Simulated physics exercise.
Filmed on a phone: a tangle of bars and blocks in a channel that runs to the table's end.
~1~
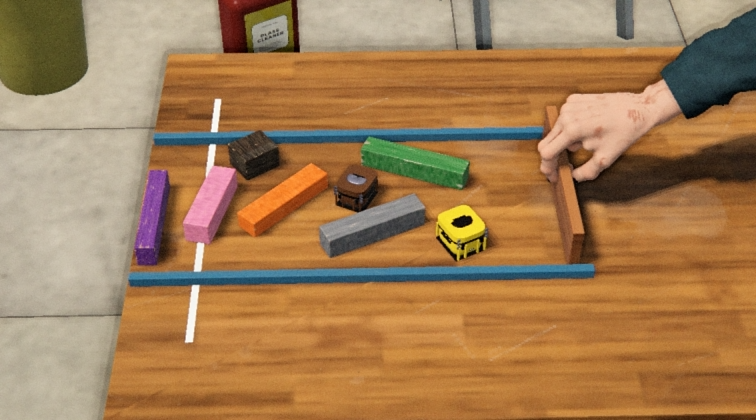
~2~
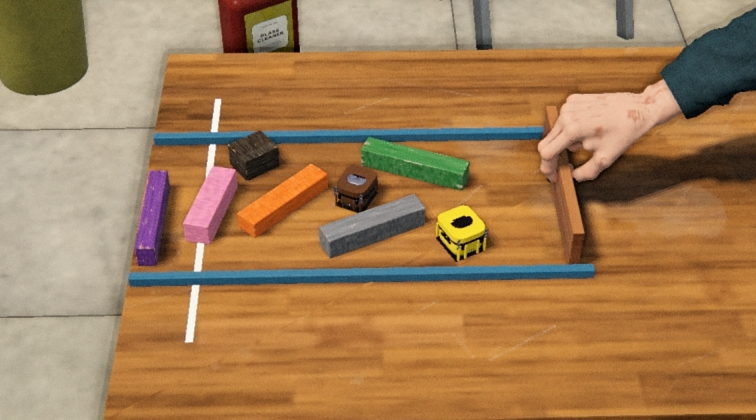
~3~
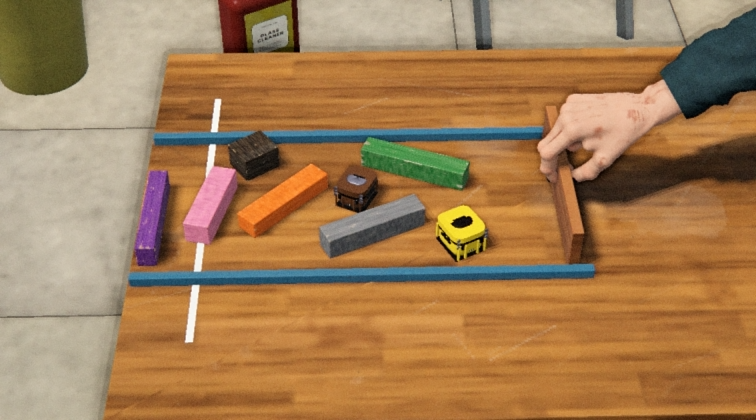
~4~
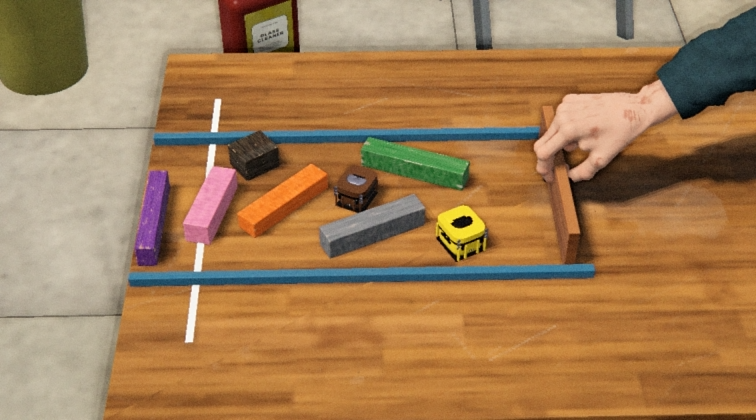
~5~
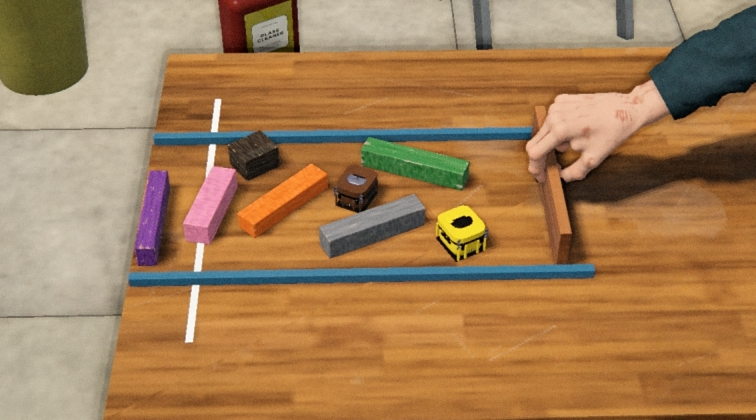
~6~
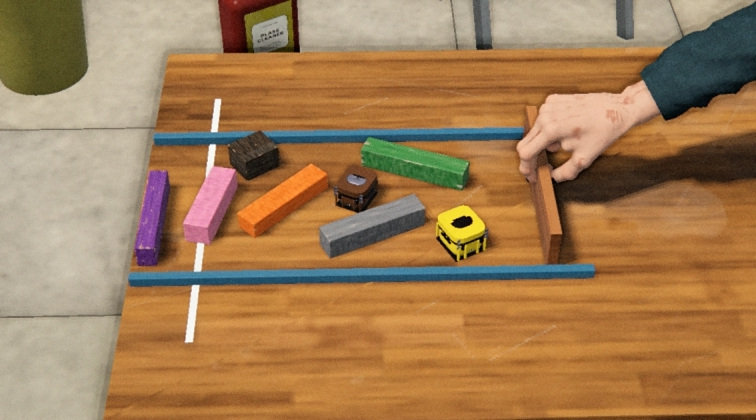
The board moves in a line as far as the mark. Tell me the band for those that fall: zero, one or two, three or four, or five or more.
The number that fall off is three or four.
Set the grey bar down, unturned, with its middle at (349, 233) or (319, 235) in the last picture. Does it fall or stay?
Place by place, it remains up; stays on.
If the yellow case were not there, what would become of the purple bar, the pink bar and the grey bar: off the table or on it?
The purple bar is lost; the pink bar tumbles off; the grey bar stays on.
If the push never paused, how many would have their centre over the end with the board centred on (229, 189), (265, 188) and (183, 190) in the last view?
Place by place, 2, 1 and 6.
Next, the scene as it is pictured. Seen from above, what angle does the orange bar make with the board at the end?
About 20°.
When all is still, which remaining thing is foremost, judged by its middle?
It is the orange bar.
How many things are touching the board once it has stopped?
That makes 4.
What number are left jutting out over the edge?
That would be 3.
Early on, none off yet; purple bar at rest near (153, 217); pink bar at rest near (211, 204); black block at rest near (254, 155).
Finally, the number that fall off is three or four; lost, black block, pink bar and purple bar.
